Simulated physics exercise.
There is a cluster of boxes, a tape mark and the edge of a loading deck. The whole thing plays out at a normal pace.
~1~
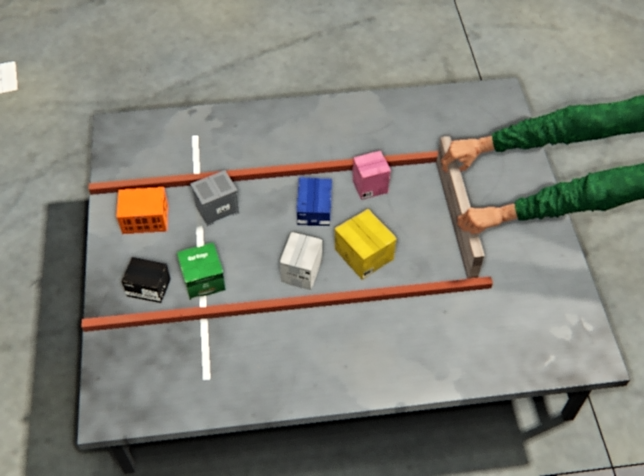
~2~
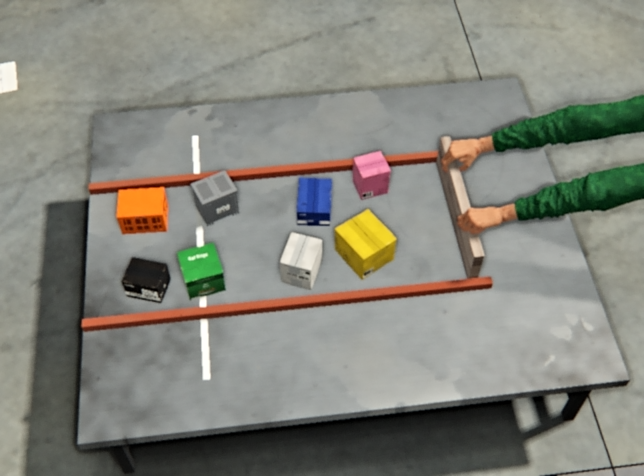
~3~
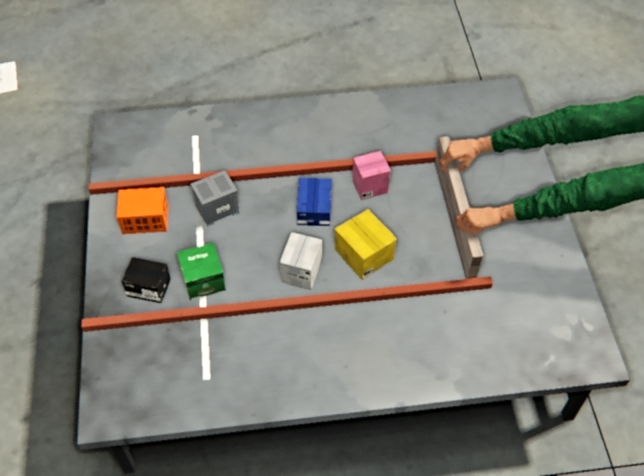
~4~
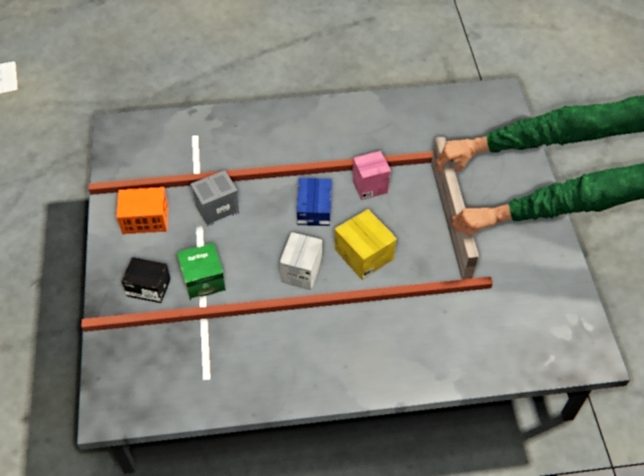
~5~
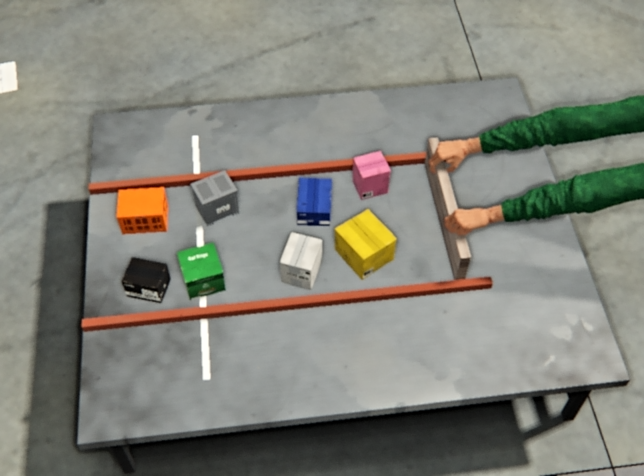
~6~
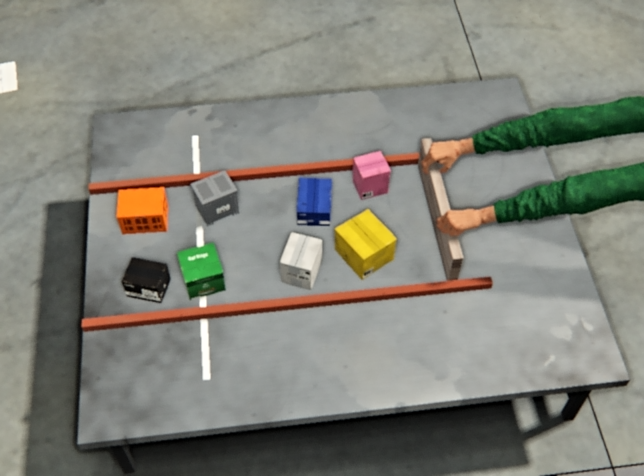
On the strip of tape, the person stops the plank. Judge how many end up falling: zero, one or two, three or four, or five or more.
My judgement: One or two.
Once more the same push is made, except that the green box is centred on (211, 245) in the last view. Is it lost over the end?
Placed there, the green box is still up there.
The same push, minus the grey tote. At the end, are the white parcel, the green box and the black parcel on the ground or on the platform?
Obs.: White parcel is not lost, green box is not lost, black parcel does drop.
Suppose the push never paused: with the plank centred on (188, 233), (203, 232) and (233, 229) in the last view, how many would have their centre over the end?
By position: 2 / 2 / 0.
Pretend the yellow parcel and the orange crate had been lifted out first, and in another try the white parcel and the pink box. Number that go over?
0 in the first case and 0 in the second.
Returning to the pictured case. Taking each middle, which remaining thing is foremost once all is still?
That would be the green box.
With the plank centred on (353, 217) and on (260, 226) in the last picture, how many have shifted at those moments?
The first count is 4, and then it's 8.
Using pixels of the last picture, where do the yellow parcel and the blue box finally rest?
Yellow parcel at about (179, 255), blue box at about (157, 223).
Soon after, none off yet; orange crate at rest near (143, 211); black parcel at rest near (147, 280); green box at rest near (202, 271).
At rest, the number that fall off is one or two; fallen, black parcel and orange crate.
